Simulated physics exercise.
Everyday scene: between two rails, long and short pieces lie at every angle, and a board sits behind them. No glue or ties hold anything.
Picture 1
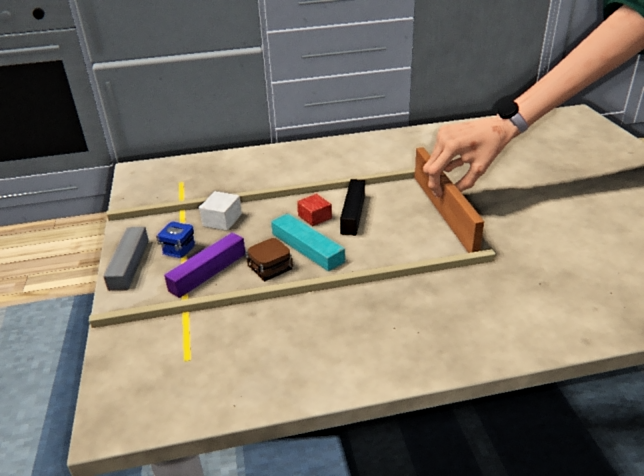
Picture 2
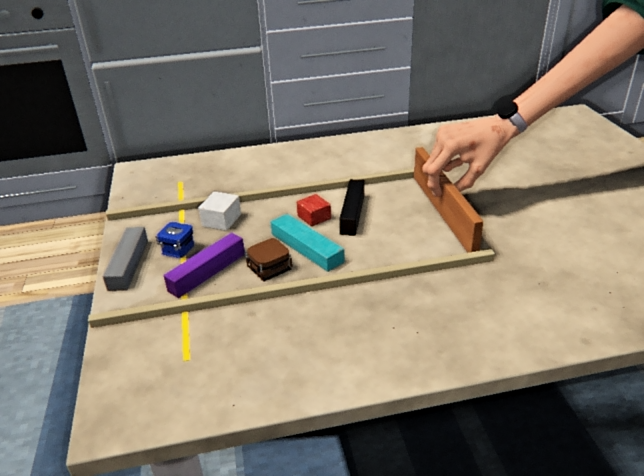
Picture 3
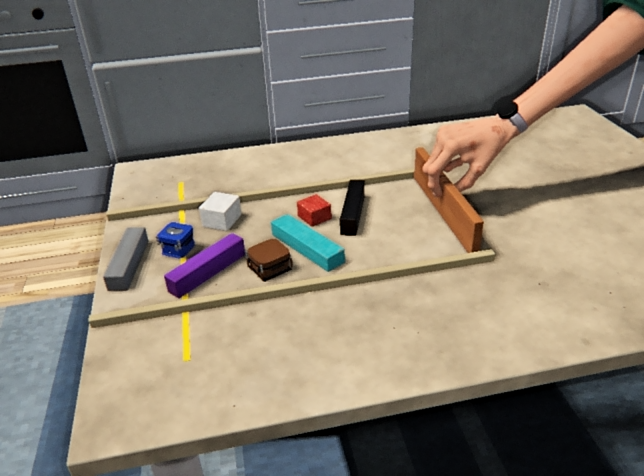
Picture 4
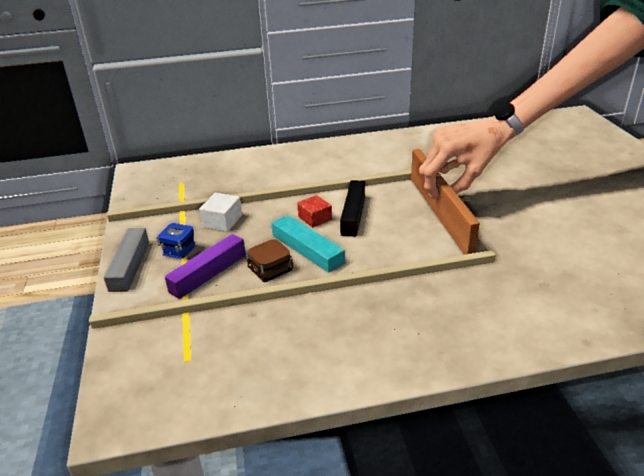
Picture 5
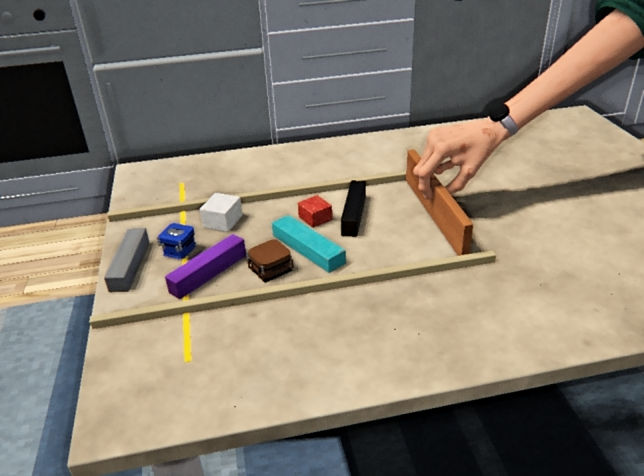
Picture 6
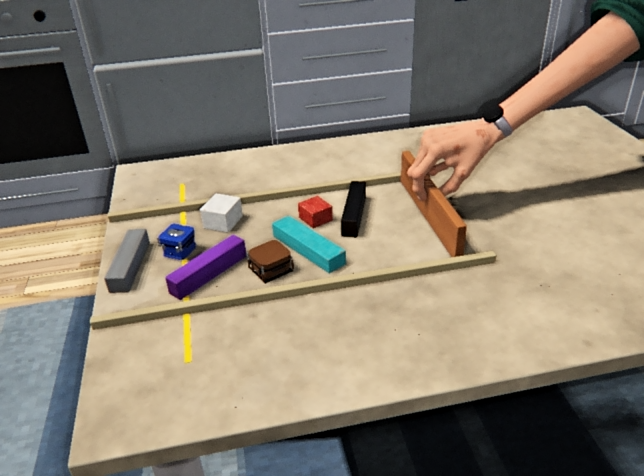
A hand with a dark watch grips an upright brown board at the right of a pale tabletop, seen from above at an angle in a kitchen with grey cabinets. Between two rails lie grey, blue and purple pieces near a yellow tape line, with white, brown, turquoise, red and black ones farther right. The hand holds still, then slides the board slightly left, touching none of the pieces, while the view barely shifts.
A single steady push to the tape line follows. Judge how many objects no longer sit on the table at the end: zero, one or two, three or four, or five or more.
Falls: One or two.
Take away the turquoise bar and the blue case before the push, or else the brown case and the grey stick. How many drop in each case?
0 for the first case, 0 for the second.
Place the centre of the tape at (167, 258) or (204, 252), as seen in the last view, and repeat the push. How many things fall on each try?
3 and 0.
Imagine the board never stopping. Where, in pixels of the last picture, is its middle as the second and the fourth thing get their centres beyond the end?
I'd put the first at about (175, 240) and the next at about (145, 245).
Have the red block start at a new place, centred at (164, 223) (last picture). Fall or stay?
If so, it stays where it is.
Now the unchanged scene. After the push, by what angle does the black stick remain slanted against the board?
I'd estimate about 0 degrees.
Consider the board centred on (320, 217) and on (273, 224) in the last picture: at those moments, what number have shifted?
I get 3 at the one place and 6 at the other.
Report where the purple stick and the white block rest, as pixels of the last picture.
Roughly (102, 291); the other one roughly (148, 216).
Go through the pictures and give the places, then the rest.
The first picture shows grey stick (127, 257); blue case (177, 241); purple stick (207, 264); board (445, 197); tape (184, 253).
The second picture shows blue case (177, 240); red block (314, 210).
The third picture shows purple stick (207, 265); board (445, 197).
The fourth picture shows grey stick (128, 258); white block (221, 212).
The fifth picture shows blue case (178, 242); brown case (270, 261).
The sixth picture shows grey stick (128, 259); blue case (178, 242); purple stick (208, 266); board (430, 201); tape (185, 255).
Soon after, none off yet; grey stick at rest near (128, 259); blue case at rest near (178, 242); purple stick at rest near (208, 266).
After that, none off yet; grey stick at rest near (128, 259); blue case at rest near (178, 242); purple stick displaced a little near (185, 273).
In the end, the number that fall off is one or two; gone, grey stick.
